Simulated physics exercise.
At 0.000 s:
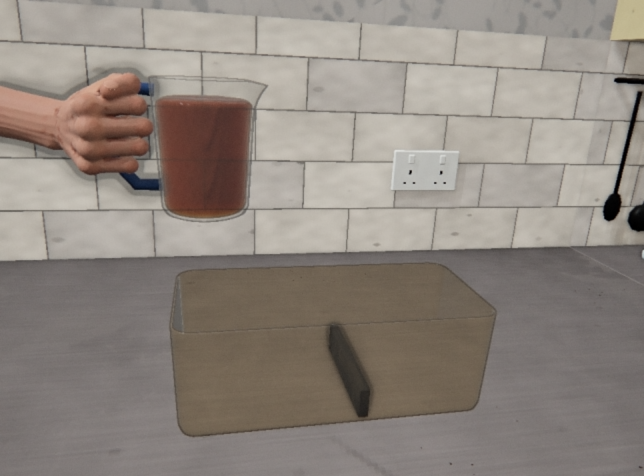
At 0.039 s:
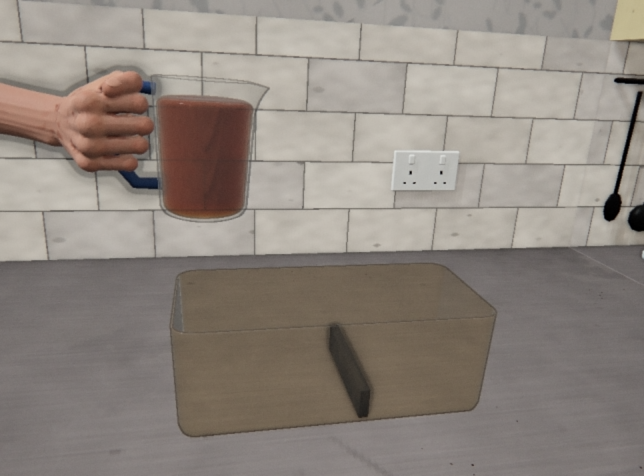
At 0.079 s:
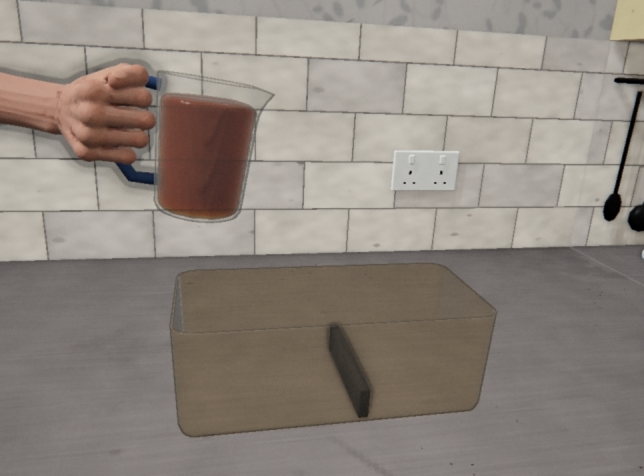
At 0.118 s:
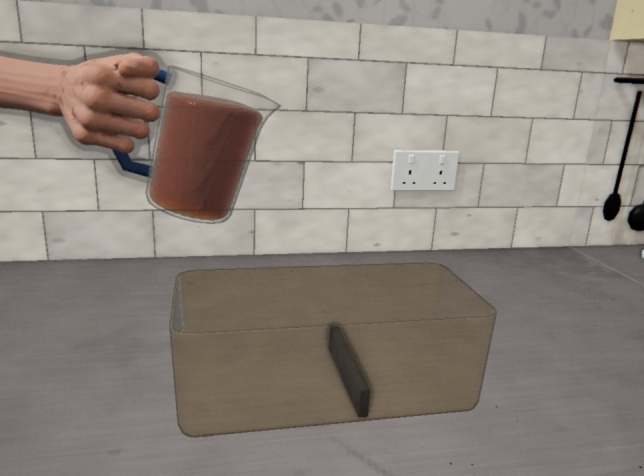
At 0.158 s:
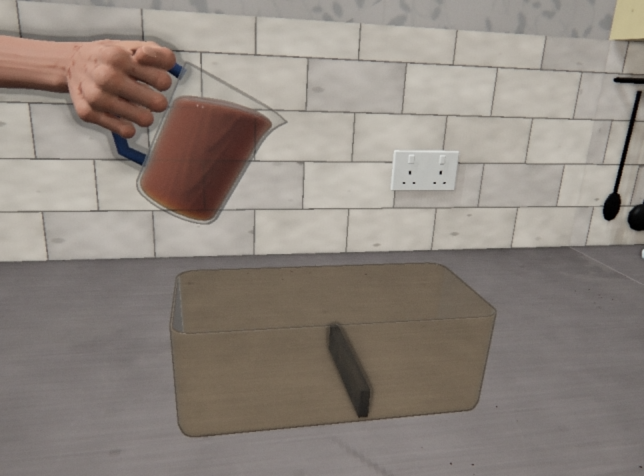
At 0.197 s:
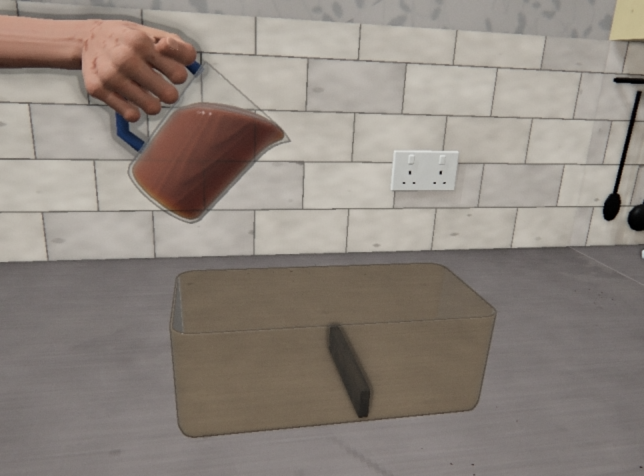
Pitcher of reddish-brown tea tilting steadily rightwards in a hand above a long empty basin with a low divider, tea sliding towards its spout.
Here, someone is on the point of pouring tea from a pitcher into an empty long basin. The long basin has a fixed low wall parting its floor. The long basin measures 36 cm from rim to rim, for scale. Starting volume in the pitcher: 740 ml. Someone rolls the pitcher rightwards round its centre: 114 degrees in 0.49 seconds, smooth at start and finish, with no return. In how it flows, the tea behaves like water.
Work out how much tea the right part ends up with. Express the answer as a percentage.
I would put it at 16 per cent.
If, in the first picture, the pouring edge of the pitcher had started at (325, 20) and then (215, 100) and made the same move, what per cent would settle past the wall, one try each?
It comes to 85 per cent, and then 10 per cent.
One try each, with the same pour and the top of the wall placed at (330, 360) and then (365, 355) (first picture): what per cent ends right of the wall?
Around 45 and 10 percent, in that order.
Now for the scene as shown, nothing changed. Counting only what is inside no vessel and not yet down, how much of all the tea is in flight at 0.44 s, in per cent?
I'd put it at about 34 percent.
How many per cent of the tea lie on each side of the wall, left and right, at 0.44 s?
Around 12 on the left and around 4 on the right.
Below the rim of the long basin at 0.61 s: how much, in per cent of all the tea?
Some 72 per cent.
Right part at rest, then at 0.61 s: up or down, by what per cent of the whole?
A gain, roughly 6.
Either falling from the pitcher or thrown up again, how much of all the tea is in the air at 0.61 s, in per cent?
Around 18 per cent of the liquid is in flight.
By 0.44 s the tilt is 110° and 50 per cent is still to pour, 13 is left of the wall and 4 right of it.
By 0.61 s the tilt is 114° and 10 per cent is still to pour, 61 is left of the wall and 10 right of it.
By 0.79 s the tilt is 114° and 1 per cent is still to pour, 78 is left of the wall and 13 right of it.
By 0.99 s the tilt is 114° and 0 per cent is still to pour, 81 is left of the wall and 15 right of it.
At rest 80 per cent lies left of the wall, 16 right of it and 4 outside.
